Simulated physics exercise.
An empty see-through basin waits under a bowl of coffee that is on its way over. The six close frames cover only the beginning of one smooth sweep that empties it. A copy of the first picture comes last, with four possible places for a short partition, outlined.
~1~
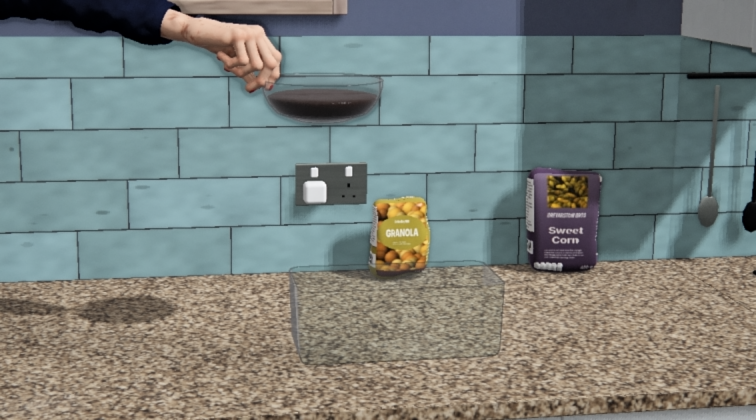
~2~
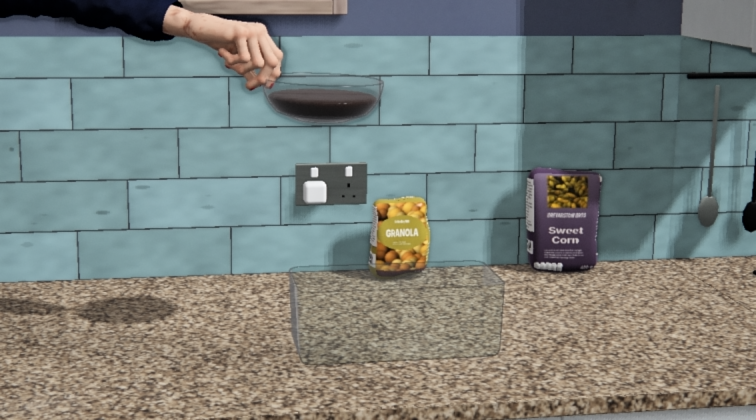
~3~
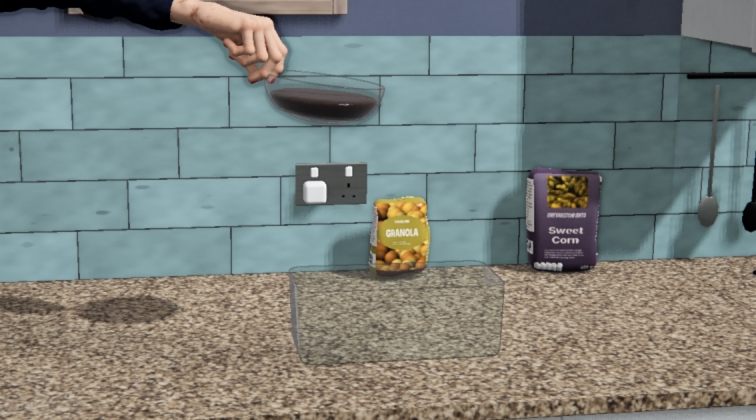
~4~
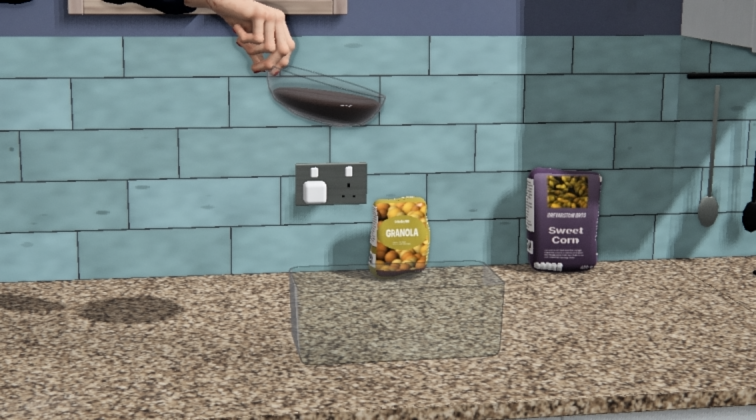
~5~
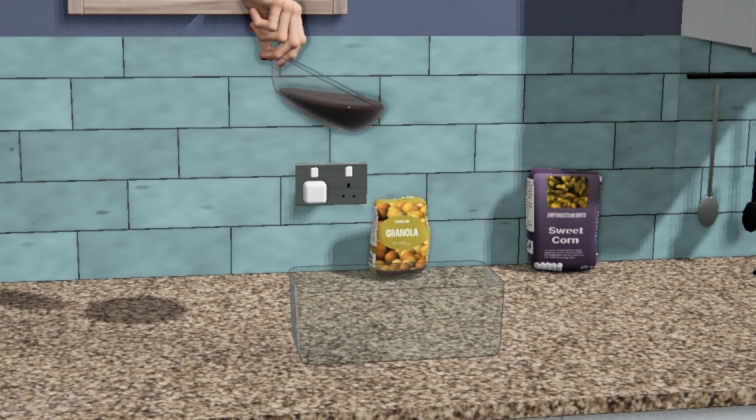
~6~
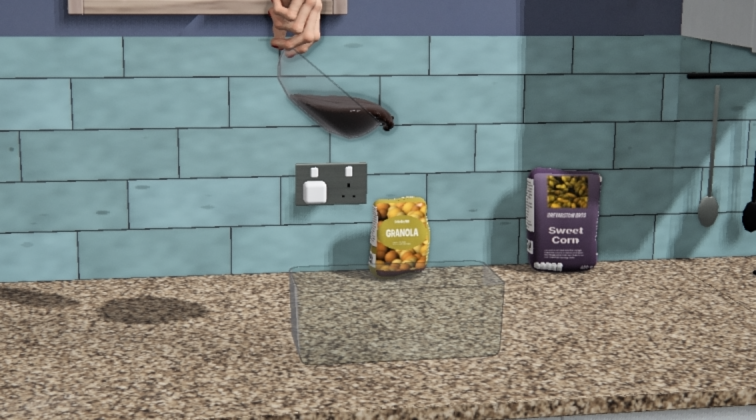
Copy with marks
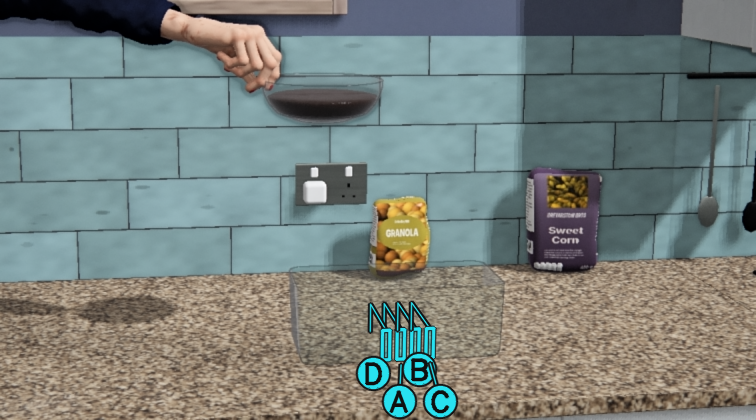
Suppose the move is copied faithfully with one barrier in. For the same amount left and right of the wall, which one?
The best position is C.
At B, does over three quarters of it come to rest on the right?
No, it does not.
In cyan, A at (401, 364); B at (415, 363); C at (430, 363); D at (386, 365).
With A, about 23 % ends left of the wall and 74 % right of it; 4 % is lost outside.
With B, about 30 % ends left of the wall and 67 % right of it; 4 % is lost outside.
With C, about 48 % ends left of the wall and 49 % right of it; 3 % is lost outside.
With D, about 15 % ends left of the wall and 80 % right of it; 5 % is lost outside.
